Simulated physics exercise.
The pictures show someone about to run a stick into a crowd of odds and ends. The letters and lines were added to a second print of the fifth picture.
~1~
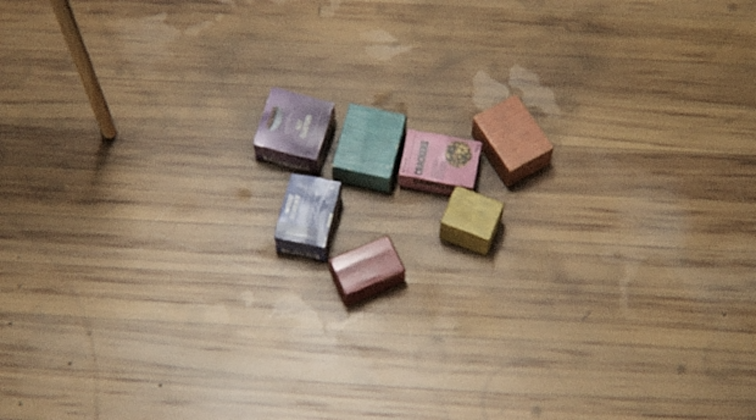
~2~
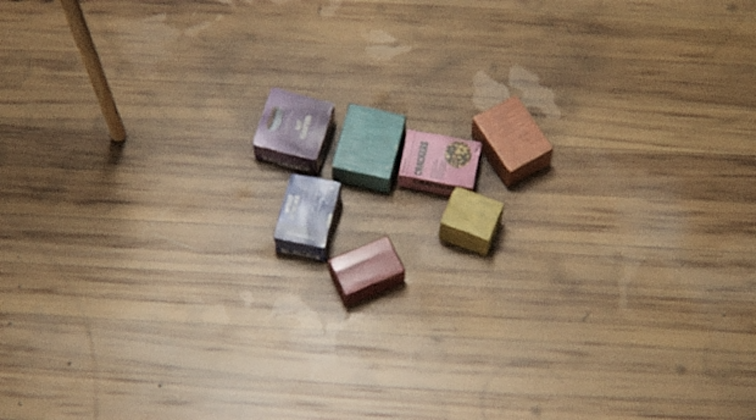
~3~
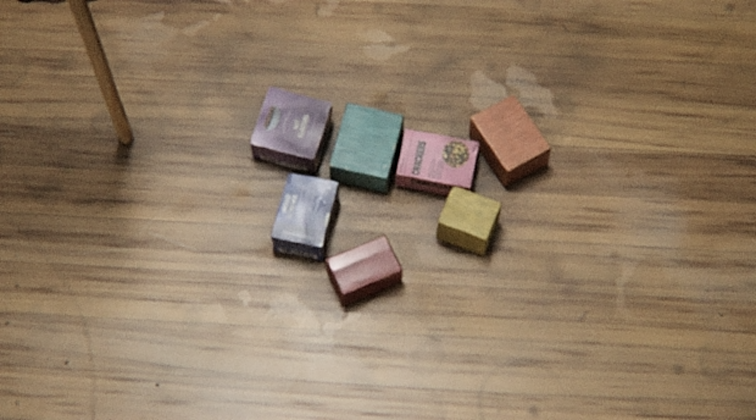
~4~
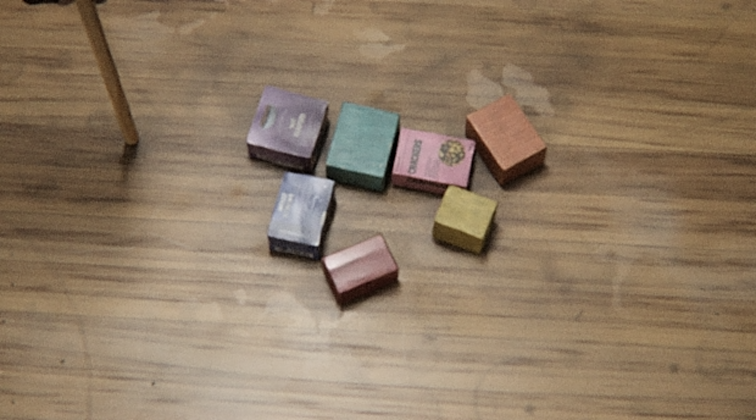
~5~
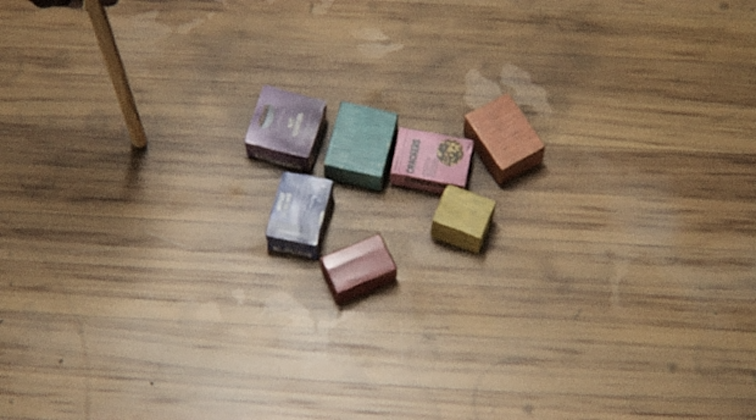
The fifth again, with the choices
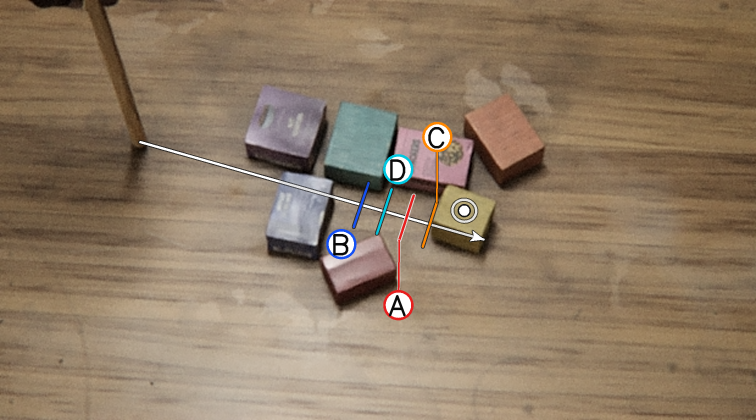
On a wooden tabletop, a thin stick at the upper left shifted slightly to the right toward a loose group of seven small coloured blocks and boxes, which stayed in the same arrangement, untouched.
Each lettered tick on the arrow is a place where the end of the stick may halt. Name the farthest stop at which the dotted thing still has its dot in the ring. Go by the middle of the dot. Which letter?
Up to mark C.
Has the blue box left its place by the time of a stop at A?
By then, yes.
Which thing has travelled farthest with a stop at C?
The blue box.
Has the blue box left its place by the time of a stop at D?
Yes.
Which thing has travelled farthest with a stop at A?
The blue box has gone farthest.
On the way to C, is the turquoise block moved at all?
No.
On the marked copy, A at (406, 217); B at (361, 205); C at (429, 224); D at (385, 211); the arrow from (140, 142) to (484, 240); the white dot at (465, 210).
Taking C. A third of the way, foot of the stick (244, 172).
Two thirds of the way, foot of the stick (348, 202); blue box (330, 231).
When it is over, foot of the stick (429, 225); blue box (338, 235); red block (361, 281); the dot is still in its ring.
As for the rest, A keeps the dot in but is short; B keeps the dot in but is short; D keeps the dot in but is short.
